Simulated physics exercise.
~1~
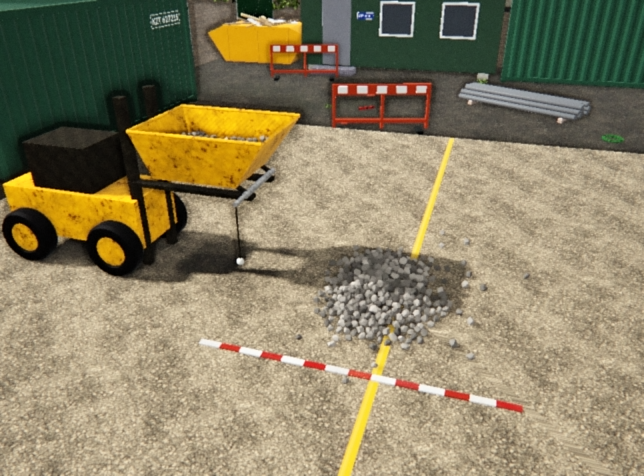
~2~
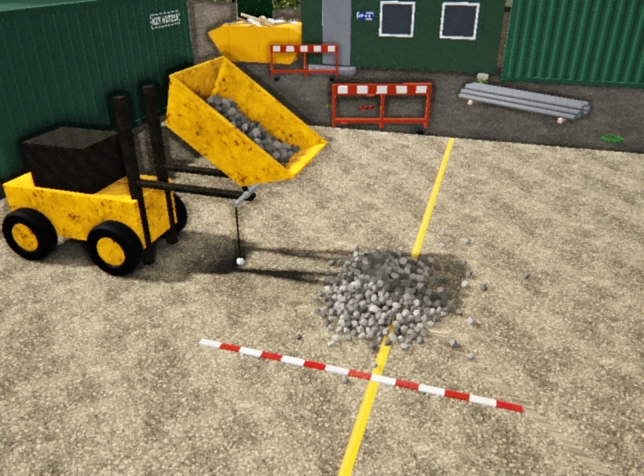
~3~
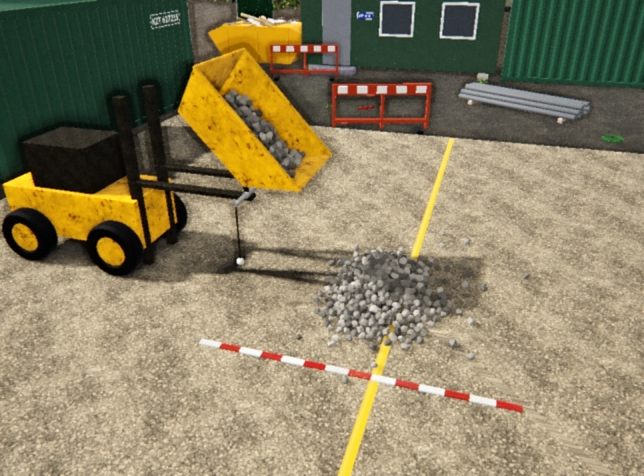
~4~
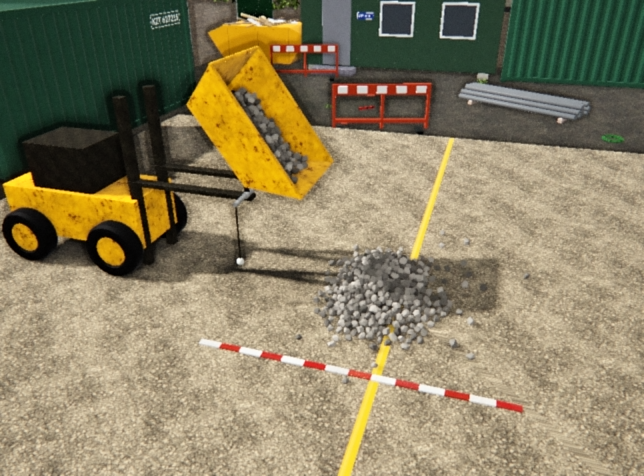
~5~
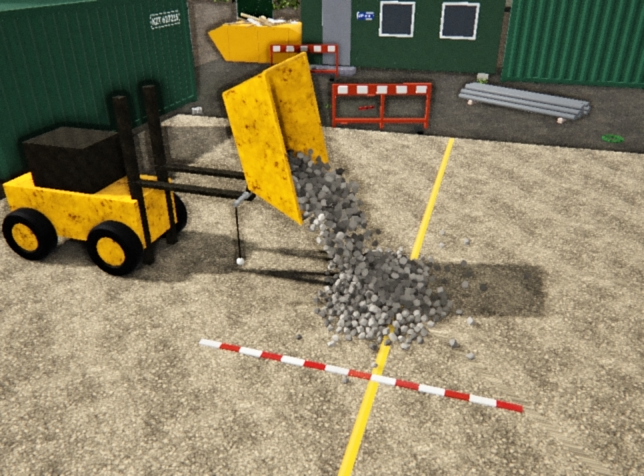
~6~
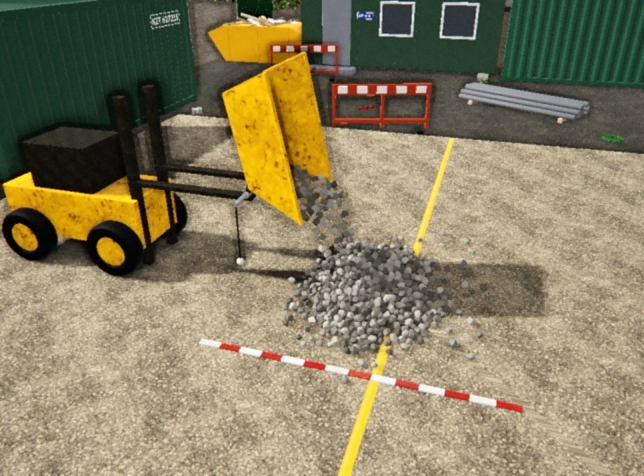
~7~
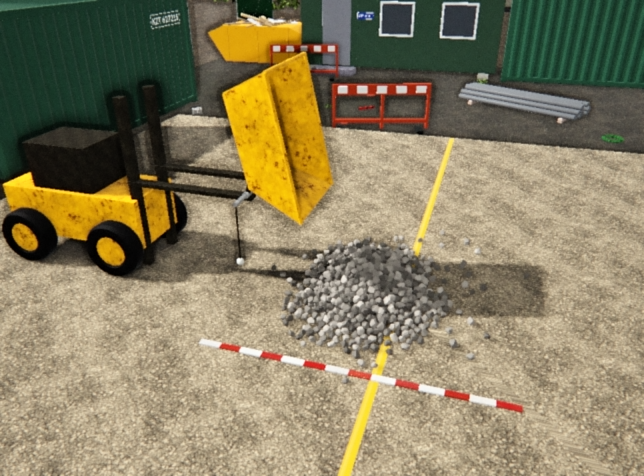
A yellow skip held up by a small forklift tilted steeply forward until its grey stones slid out onto the loose pile below, leaving the skip empty and a bigger heap lying mostly to the left of the yellow line, with some across it.
